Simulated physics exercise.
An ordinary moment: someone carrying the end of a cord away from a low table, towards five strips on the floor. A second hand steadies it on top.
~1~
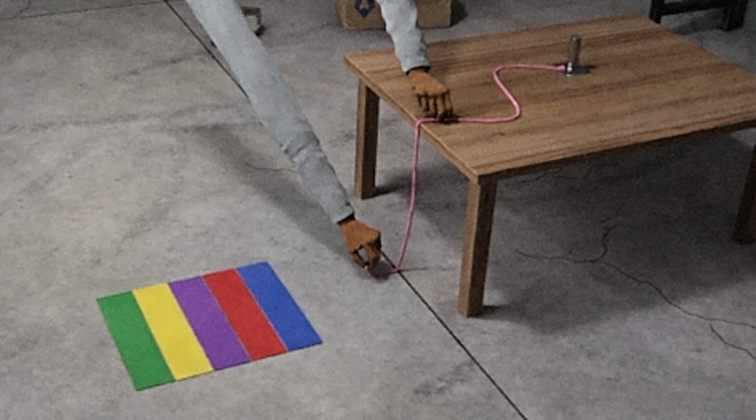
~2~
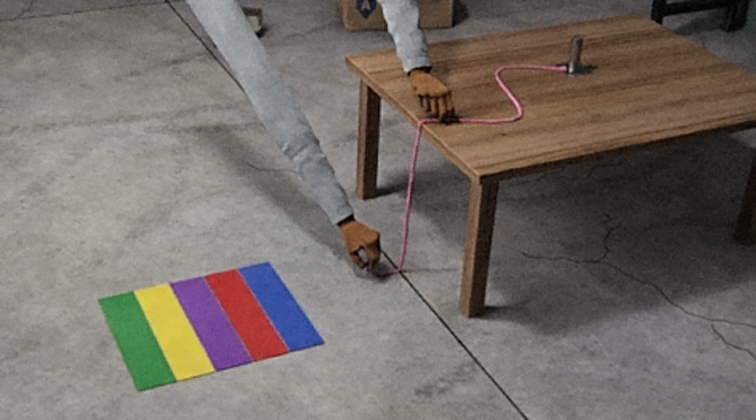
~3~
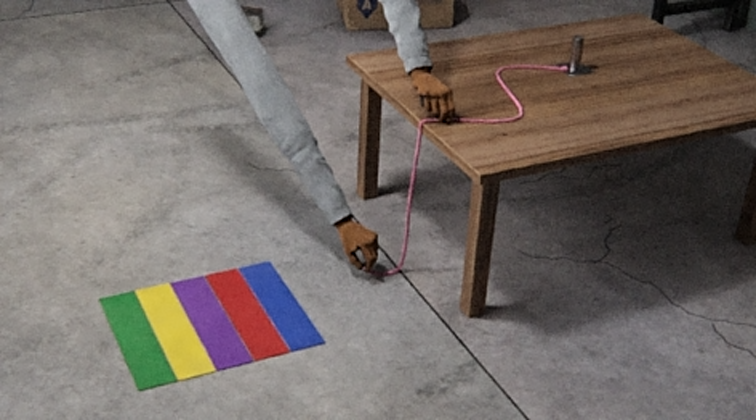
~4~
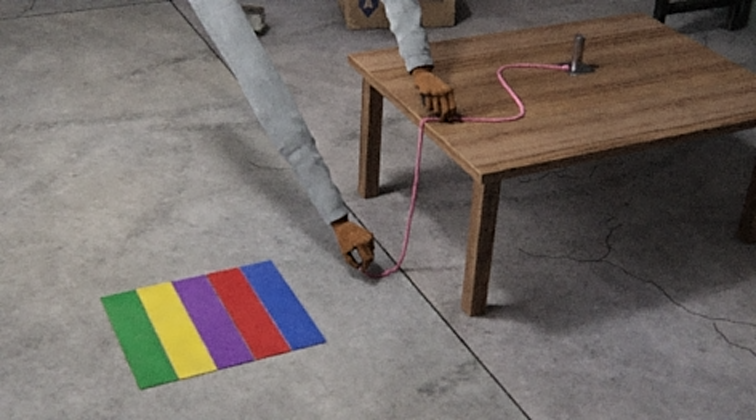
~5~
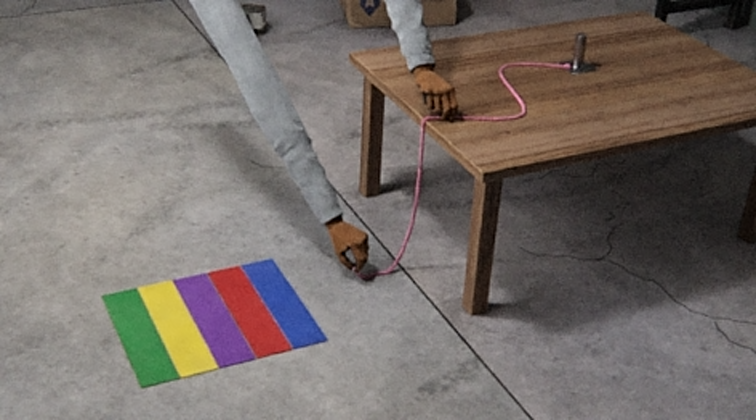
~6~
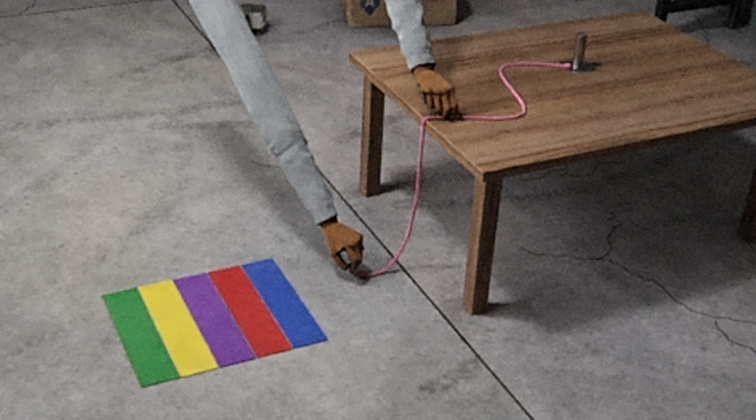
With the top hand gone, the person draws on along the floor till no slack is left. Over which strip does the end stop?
The end stops over the yellow strip.
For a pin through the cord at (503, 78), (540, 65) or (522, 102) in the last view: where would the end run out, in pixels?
About (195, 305), (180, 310) and (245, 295).
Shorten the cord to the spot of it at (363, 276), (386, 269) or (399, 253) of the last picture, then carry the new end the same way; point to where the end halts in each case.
About (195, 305), (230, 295) and (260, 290).
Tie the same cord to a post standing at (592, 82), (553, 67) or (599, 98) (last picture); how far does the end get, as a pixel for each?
In that order: (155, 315), (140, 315) and (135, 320).
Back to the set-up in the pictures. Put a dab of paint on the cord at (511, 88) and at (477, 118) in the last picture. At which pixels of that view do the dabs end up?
Near (478, 94) and (392, 133).
Soon after, end near (228, 297); over red.
Then, end near (192, 305); over purple.
At full stretch, end near (169, 310); over yellow. It gets as far as the yellow strip.
